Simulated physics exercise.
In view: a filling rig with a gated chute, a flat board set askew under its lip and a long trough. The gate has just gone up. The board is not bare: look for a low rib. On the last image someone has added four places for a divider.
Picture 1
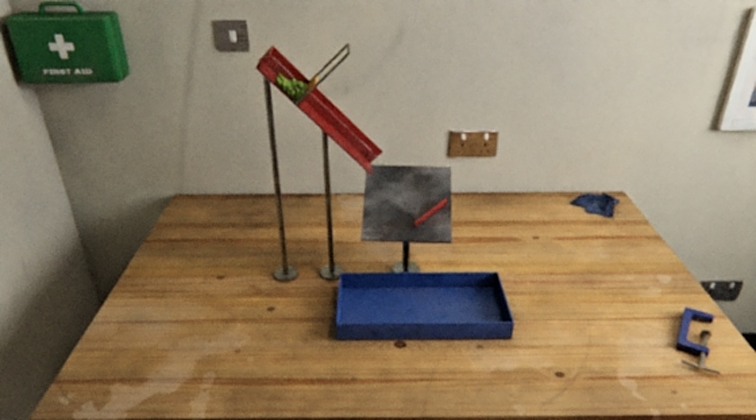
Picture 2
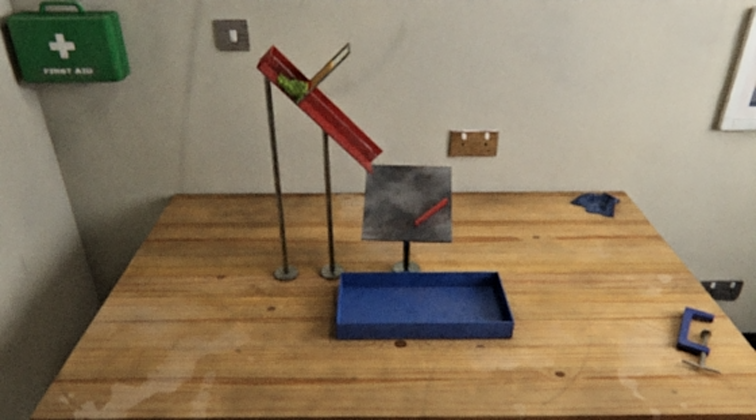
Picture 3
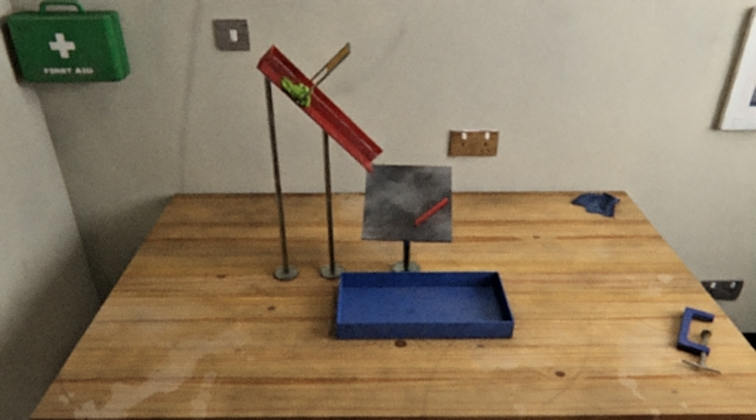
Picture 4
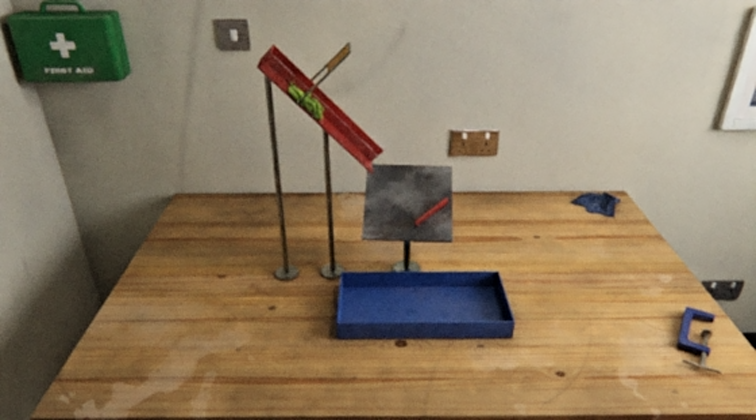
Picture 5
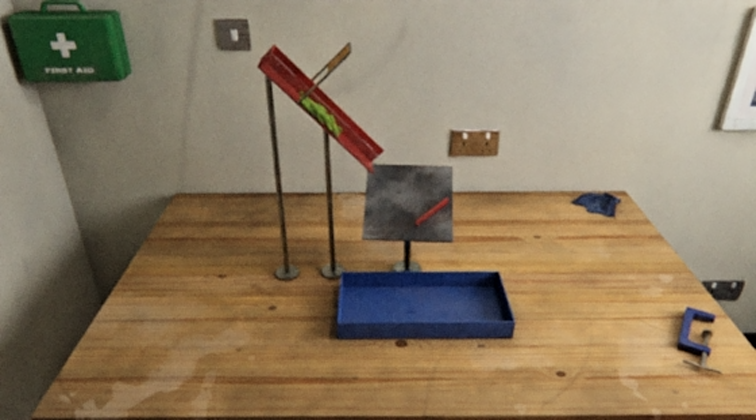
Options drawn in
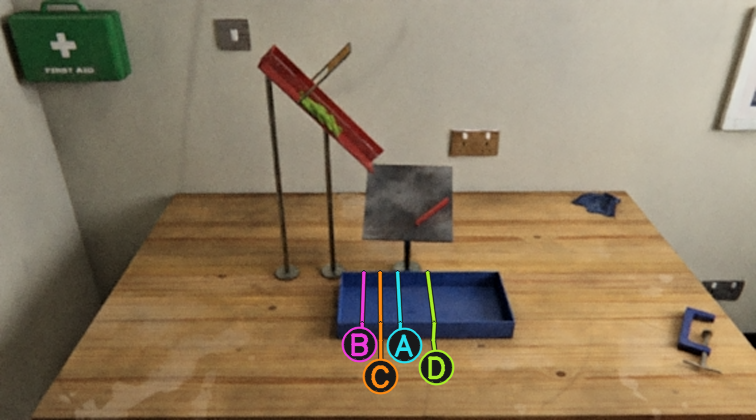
Green dried peas slid down a sloping red chute after its gate went up, slowly at first and then stretching out, above a tilted grey board with a red rib and an empty blue trough.
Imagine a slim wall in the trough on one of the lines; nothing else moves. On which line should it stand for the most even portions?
Go for A.
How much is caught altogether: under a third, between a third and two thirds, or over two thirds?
About that: Over two thirds.
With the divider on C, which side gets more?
More lands on the right.
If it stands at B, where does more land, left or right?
The right side.
On the marked copy, line A crosses the front rim at (400, 322); line B crosses the front rim at (362, 322); line C crosses the front rim at (380, 322); line D crosses the front rim at (434, 322).
With A, of what is caught, about half on the left of the divider, about half on the right.
With B, of what is caught, none on the left of the divider, all on the right.
With C, of what is caught, none on the left of the divider, all on the right.
With D, of what is caught, nearly all on the left of the divider, a small part on the right.
